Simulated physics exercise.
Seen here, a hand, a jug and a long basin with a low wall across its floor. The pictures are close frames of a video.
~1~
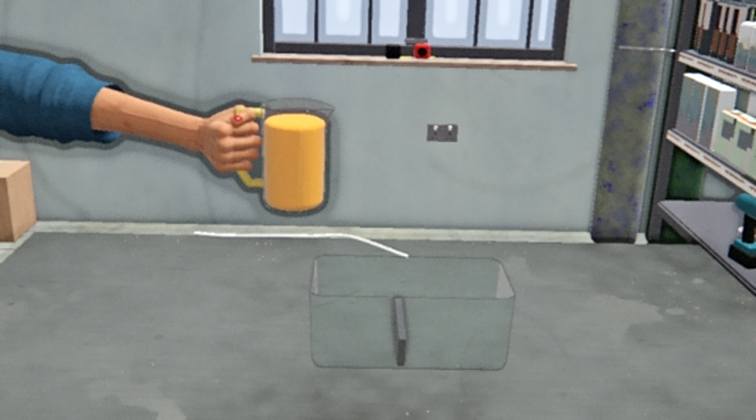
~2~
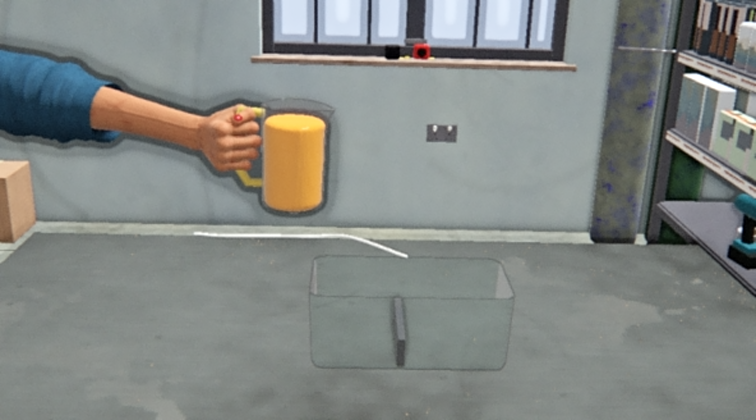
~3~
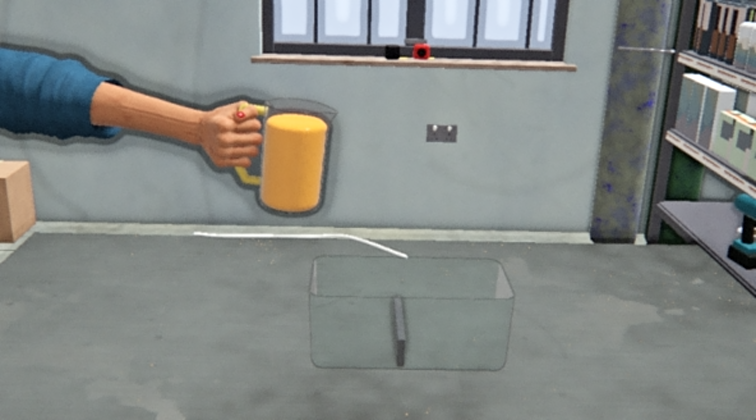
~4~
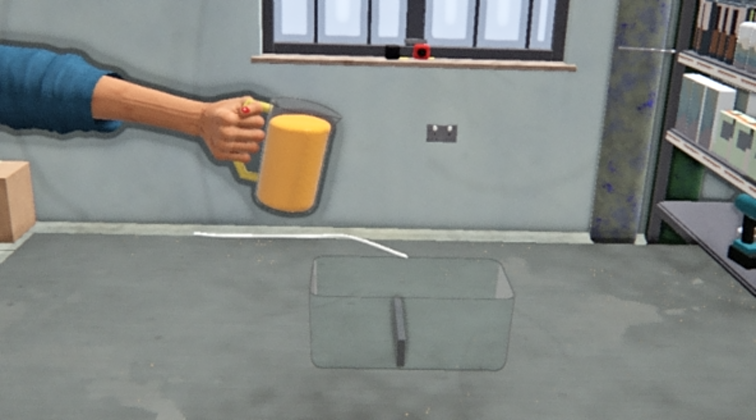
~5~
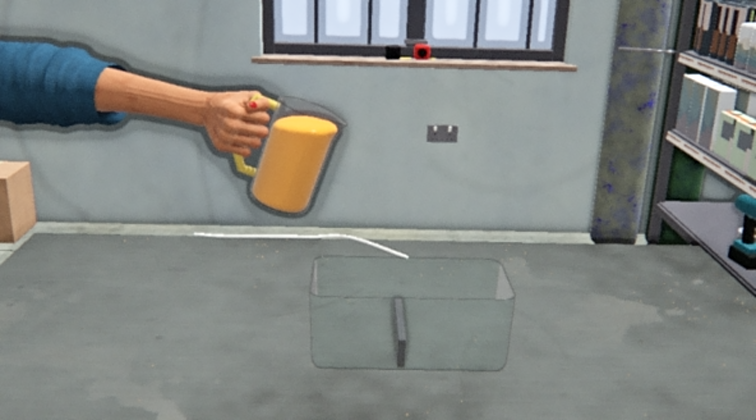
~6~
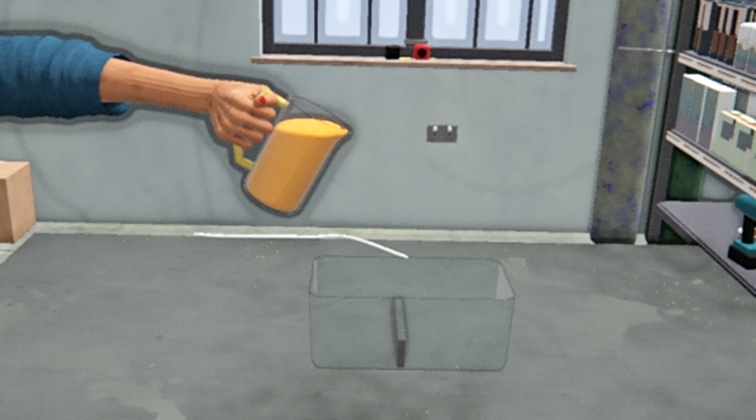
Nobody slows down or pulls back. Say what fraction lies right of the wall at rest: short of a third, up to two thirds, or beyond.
In the end above two thirds is right of the wall.
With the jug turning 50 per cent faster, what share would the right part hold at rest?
Roughly 80 in a hundred.
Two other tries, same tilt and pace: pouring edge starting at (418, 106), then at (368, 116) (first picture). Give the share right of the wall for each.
First some 60, then 95 per cent.
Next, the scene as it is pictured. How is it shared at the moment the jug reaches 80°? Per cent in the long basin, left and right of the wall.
Left: 0 %. Right: 0 %.
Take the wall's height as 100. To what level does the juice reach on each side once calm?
The left part 10 per cent, the right part 60.
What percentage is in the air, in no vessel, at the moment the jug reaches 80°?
Close to 15 per cent.
A moment on, the jug is tipped on its side and 81 per cent is still to pour, 1 is left of the wall and 2 right of it.
Next, the jug is tipped on its side and 43 per cent is still to pour, 5 is left of the wall and 28 right of it.
Then the jug is tipped on its side and 15 per cent is still to pour, 4 is left of the wall and 69 right of it.
Later the jug is tipped on its side and 5 per cent is still to pour, 8 is left of the wall and 82 right of it.
Finally, 16 per cent lies left of the wall, 83 right of it and 1 outside.
